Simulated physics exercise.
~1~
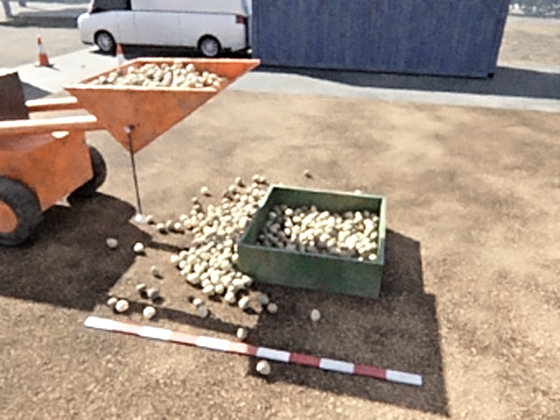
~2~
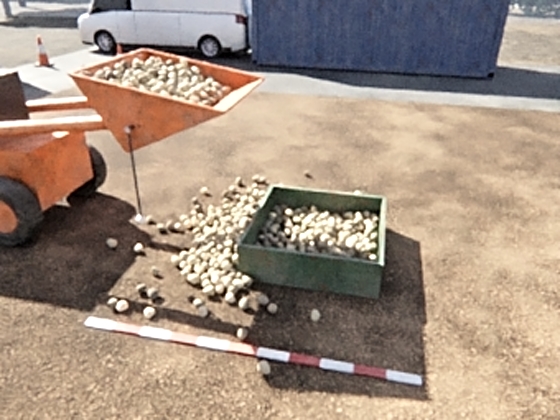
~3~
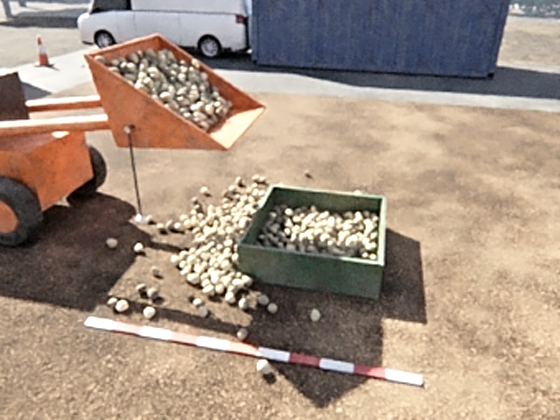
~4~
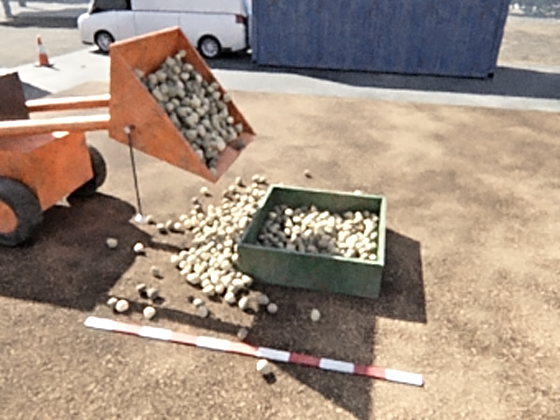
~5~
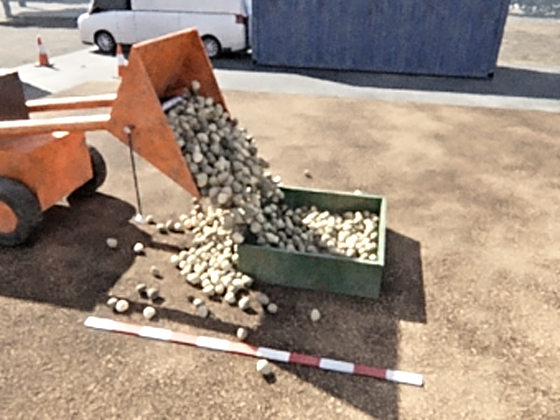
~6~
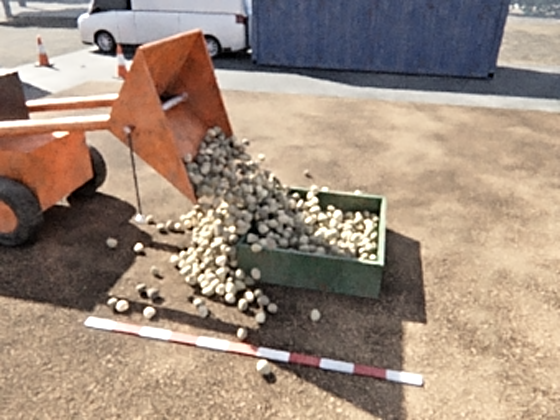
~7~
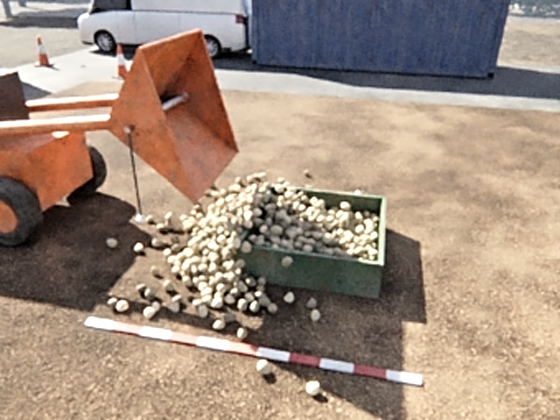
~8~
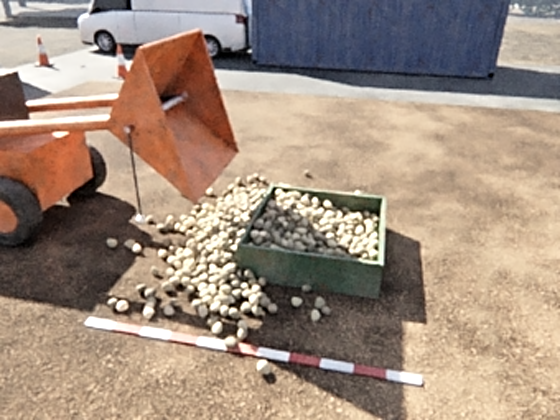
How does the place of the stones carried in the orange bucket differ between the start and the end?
At the start they are up in the raised bucket, and at the end they lie lower down, partly in the green bin and partly in the heap on the ground to its left.
